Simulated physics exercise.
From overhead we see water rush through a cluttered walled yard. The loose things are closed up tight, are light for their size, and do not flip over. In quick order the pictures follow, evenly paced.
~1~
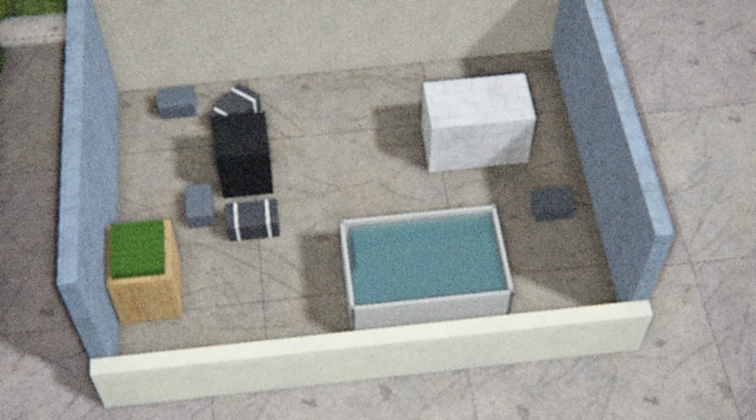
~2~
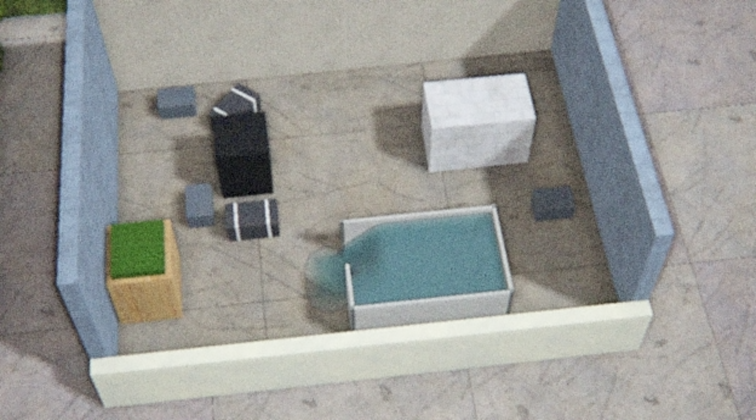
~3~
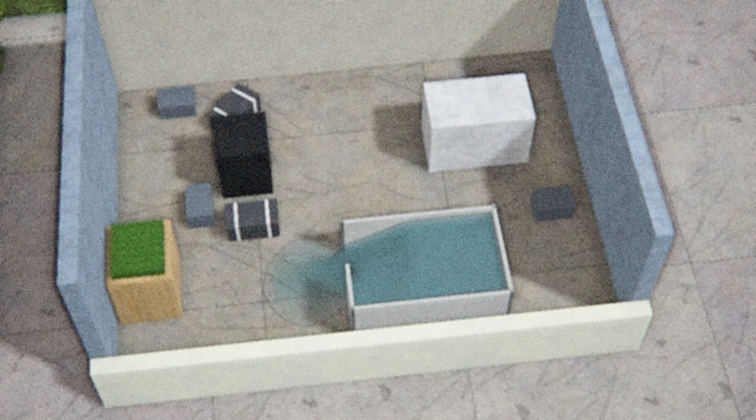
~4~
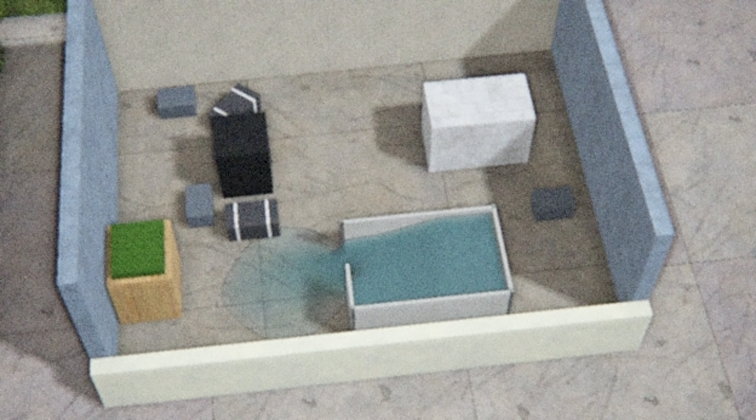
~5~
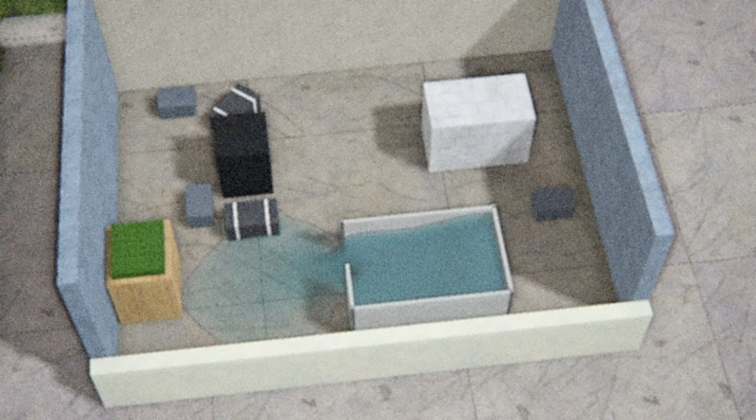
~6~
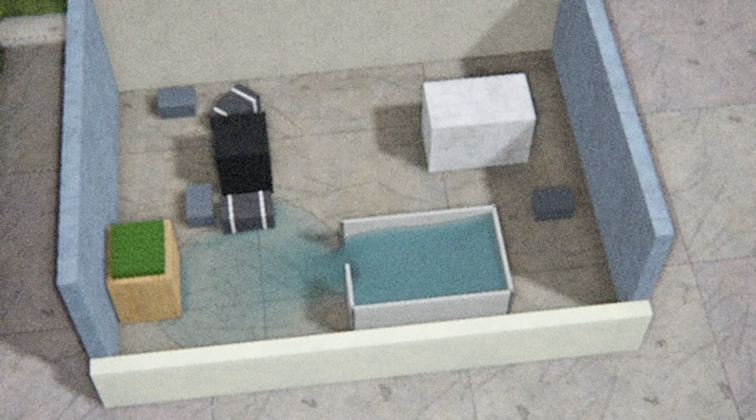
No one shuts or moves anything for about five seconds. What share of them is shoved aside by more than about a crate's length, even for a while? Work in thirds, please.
Upper band.
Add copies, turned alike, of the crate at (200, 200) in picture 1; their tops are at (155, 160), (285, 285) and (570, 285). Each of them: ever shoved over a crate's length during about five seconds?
Item by item: Goes the distance, goes the distance, remains in place.
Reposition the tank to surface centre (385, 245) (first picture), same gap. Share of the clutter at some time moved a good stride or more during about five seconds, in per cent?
My reckoning says roughly 60 percent.
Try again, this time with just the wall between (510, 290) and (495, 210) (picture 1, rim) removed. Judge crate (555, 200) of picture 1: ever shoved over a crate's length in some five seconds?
Honestly, it went the full distance.
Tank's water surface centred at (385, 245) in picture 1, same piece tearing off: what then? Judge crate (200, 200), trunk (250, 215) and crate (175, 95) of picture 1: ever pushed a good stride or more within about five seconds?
One after the other: Swept aside, not that far, yes.
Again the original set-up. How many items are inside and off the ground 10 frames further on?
By my reckoning the number comes out at 1.
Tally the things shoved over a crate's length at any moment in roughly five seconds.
That works out to 4.
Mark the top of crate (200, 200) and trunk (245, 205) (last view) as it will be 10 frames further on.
The tops should be near (132, 142) and near (187, 192).
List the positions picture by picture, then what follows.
A trunk at (252, 213), on the bottom; a crate at (199, 200), on the bottom; 0 of 5 have shifted, in the first picture.
A trunk at (252, 213) rests on the ground; a crate at (199, 200), on the bottom; 0 of 5 have shifted, in the second picture.
A trunk at (252, 213) rests on the ground; a crate at (199, 200) rests on the ground; 0 of 5 have shifted, in the third picture.
A trunk at (252, 213) rests on the ground; a crate at (199, 200), on the bottom; 0 of 5 have shifted, in the fourth picture.
A trunk at (251, 213), on the bottom; a crate at (199, 200), on the bottom; 0 of 5 have shifted, in the fifth picture.
A trunk at (246, 206) rests on the ground, close to its start; a crate at (199, 200) rests on the ground; 1 of 5 have shifted, in the sixth picture.
A moment on, 0 of 5 are well off their spots; 1 afloat.
Next, 2 of 5 are well off their spots; 1 afloat.
Later, 2 of 5 are well off their spots; 2 afloat.
In the end, 4 of 5 are well off their spots, and 4 have been at some point; 3 afloat.
